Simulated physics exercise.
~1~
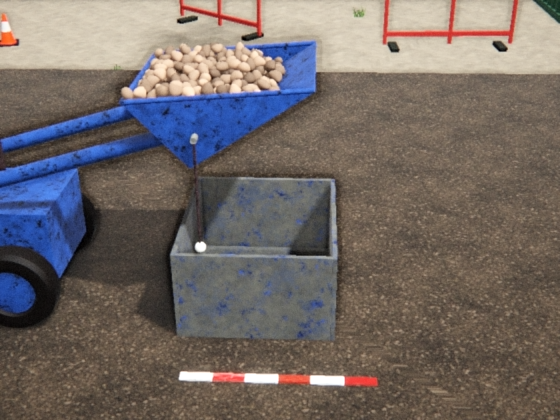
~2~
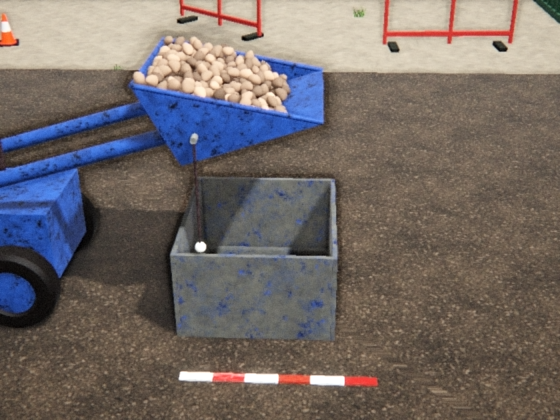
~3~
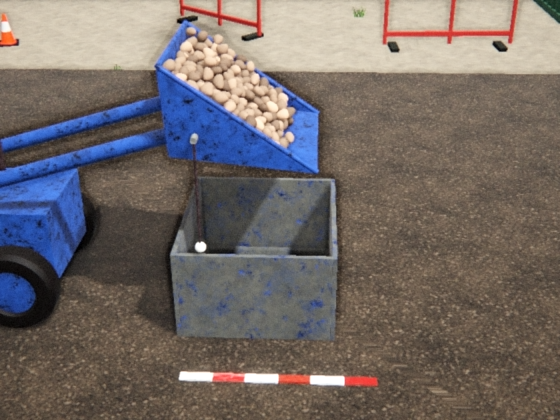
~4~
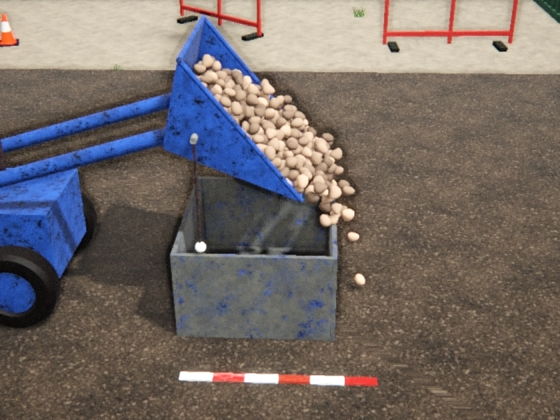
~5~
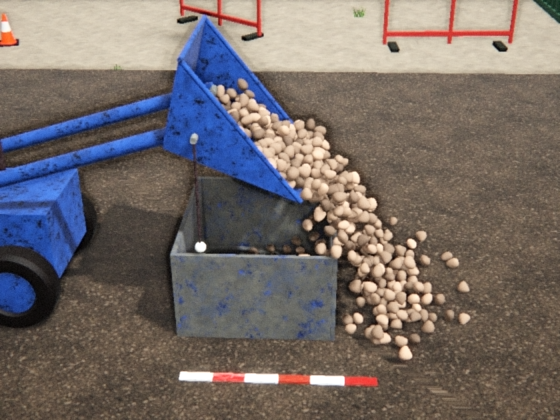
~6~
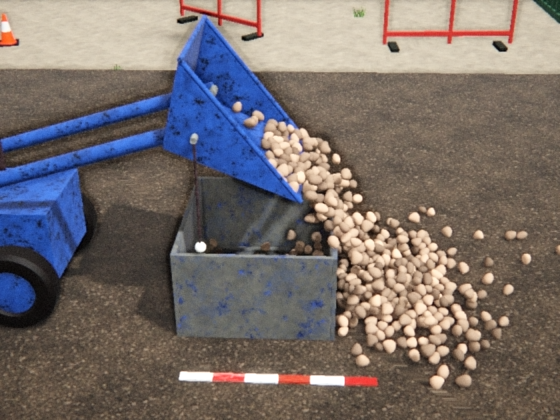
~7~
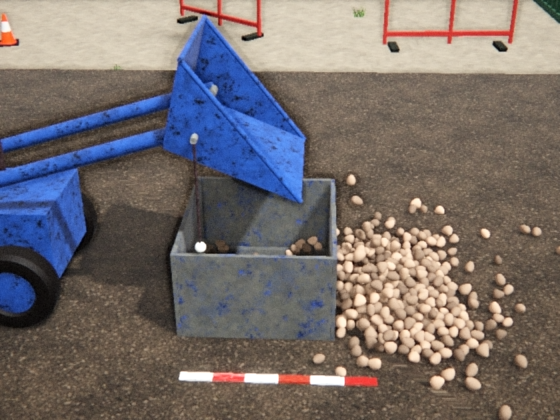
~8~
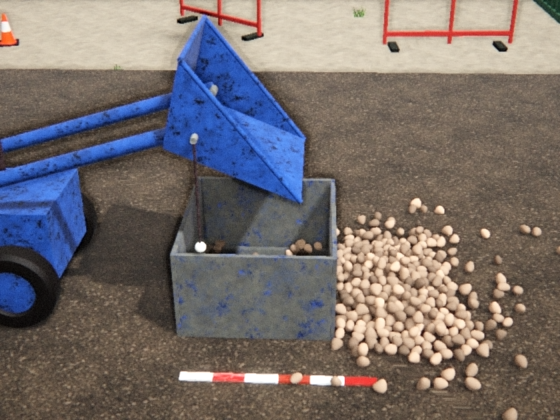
A blue loader bucket heaped with rounded stones tips down to the right above a grey, blue-flecked bin, pouring most of them over its right side onto the dark ground, until the bucket hangs empty with a few stones in the bin and a wide scattered pile beside it.
